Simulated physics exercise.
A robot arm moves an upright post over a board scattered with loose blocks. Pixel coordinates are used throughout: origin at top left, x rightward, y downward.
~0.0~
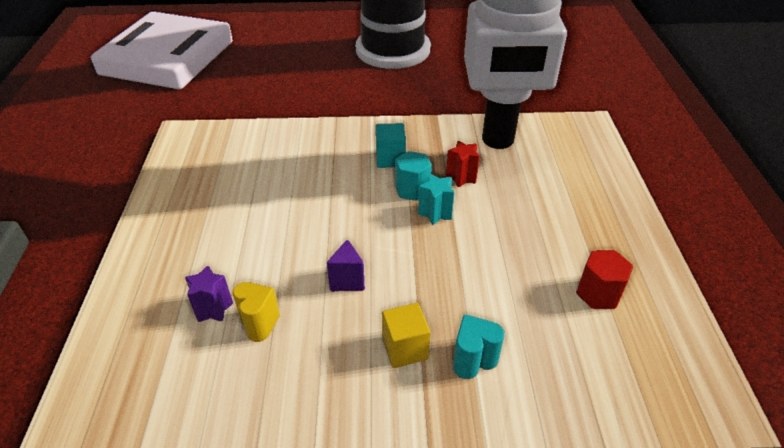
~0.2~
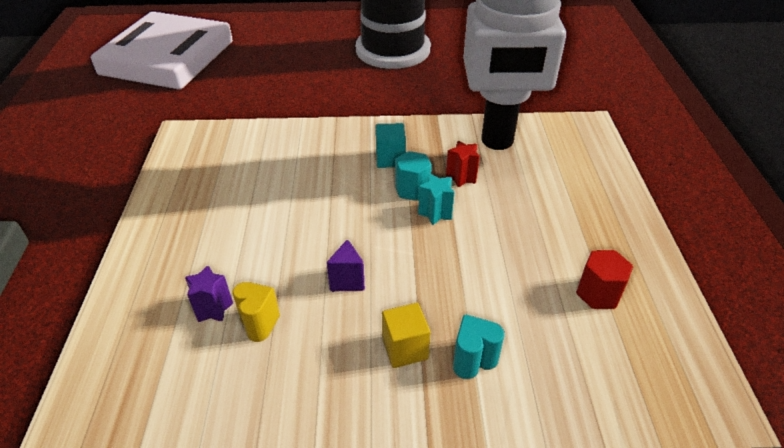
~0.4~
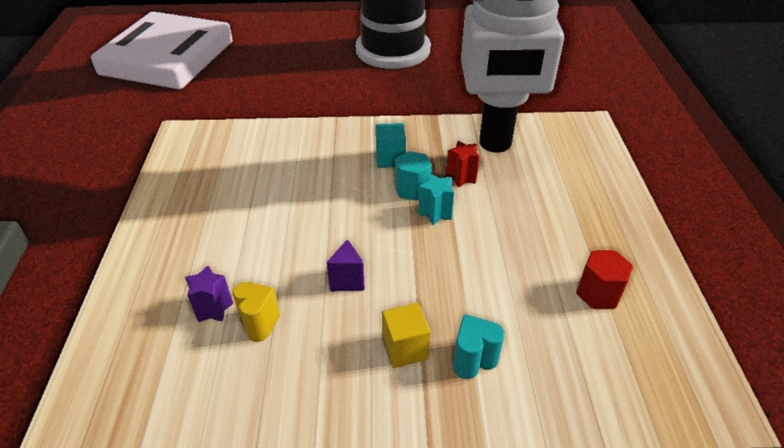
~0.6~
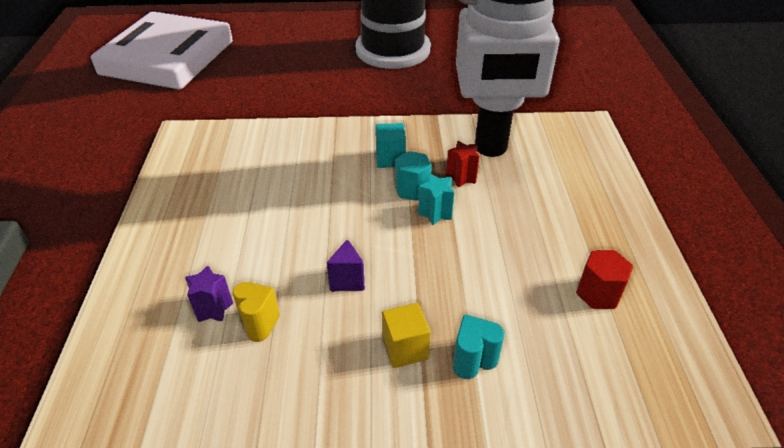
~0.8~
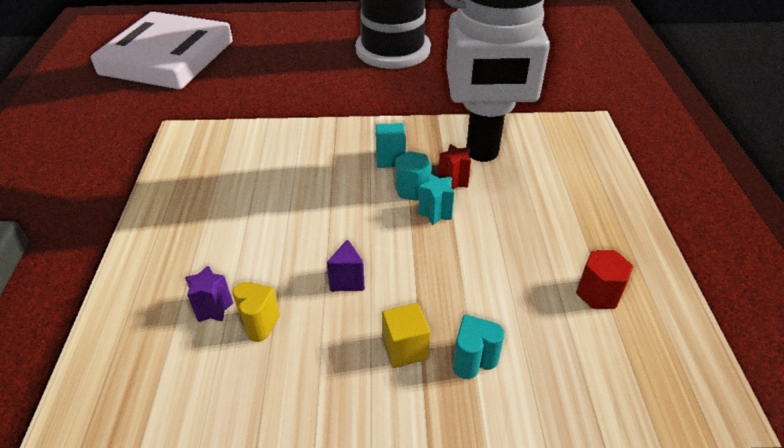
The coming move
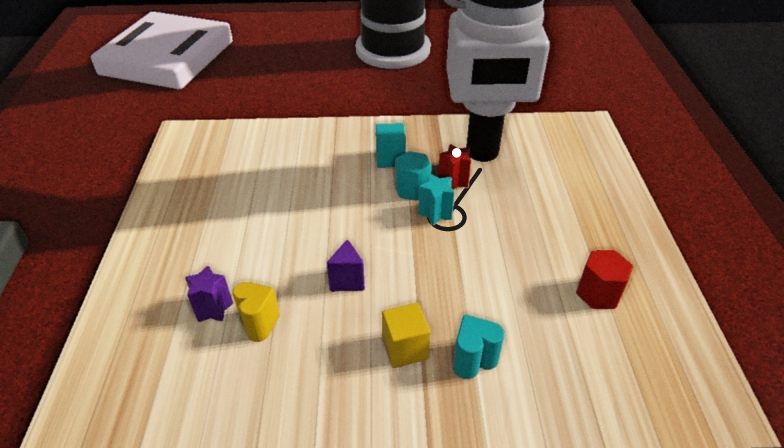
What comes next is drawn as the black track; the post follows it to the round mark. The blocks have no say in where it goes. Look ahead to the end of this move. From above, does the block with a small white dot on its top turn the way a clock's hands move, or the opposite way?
From overhead, clockwise.
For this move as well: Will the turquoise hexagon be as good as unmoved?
My answer is no.
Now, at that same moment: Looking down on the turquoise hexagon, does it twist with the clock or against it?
Turns clockwise.
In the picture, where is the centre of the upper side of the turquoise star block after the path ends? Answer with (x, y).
Close to (422, 200).
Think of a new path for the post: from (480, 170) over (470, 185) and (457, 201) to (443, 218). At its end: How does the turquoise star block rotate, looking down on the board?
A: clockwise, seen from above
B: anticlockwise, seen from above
B.
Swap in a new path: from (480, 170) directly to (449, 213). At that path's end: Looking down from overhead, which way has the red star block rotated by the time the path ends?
From above, the turn goes clockwise.
The line goes straight from (480, 170) to (447, 217); the dot is on the red star block.
What follows on the original path. Halfway along, post (466, 176); turquoise hexagon (405, 161), turned 15° clockwise; turquoise star block (436, 186); red star block (434, 167), turned 50° clockwise.
At the end, post (448, 200); turquoise hexagon (401, 161), turned 25° clockwise; turquoise star block (422, 200), turned 35° anticlockwise; red star block (422, 177), turned 105° clockwise.
